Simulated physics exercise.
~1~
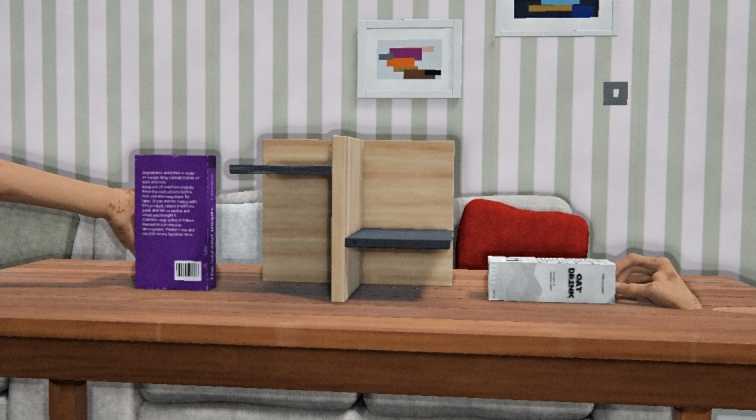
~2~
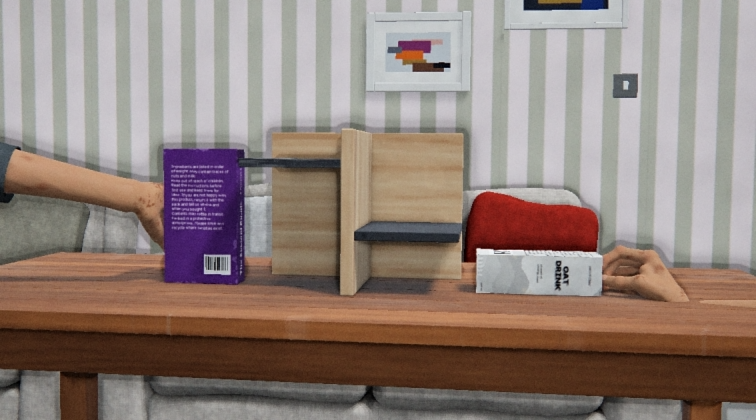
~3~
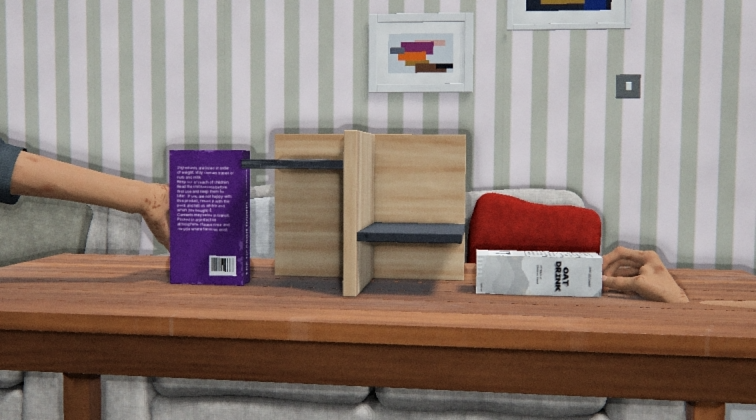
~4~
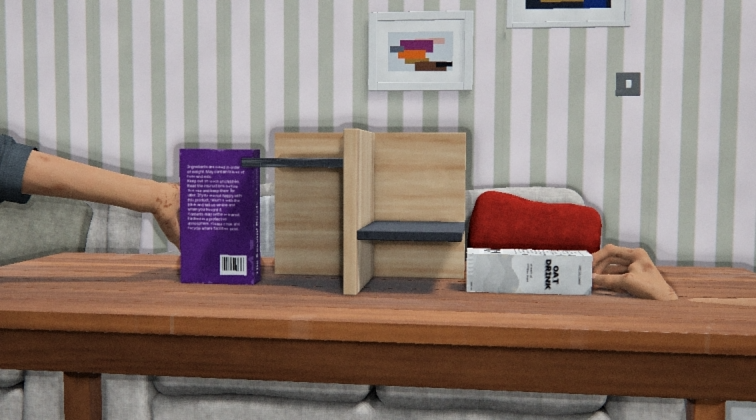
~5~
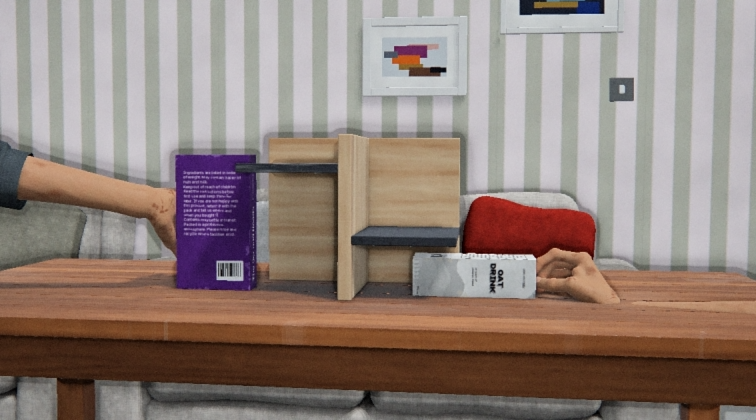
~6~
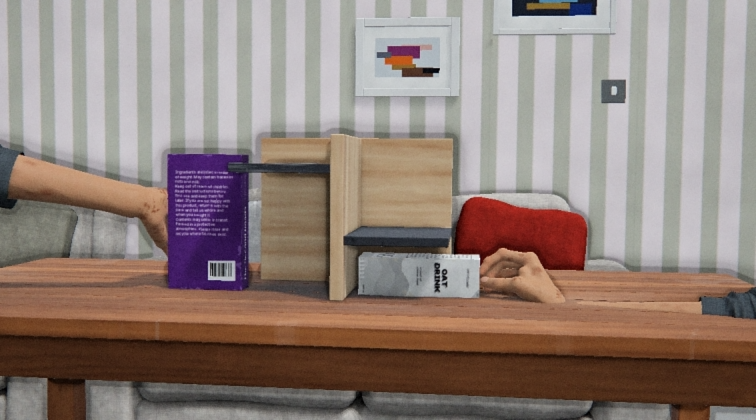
Two hands sliding a purple book and a white carton toward a shelved stand, the book stopping, the carton going under.
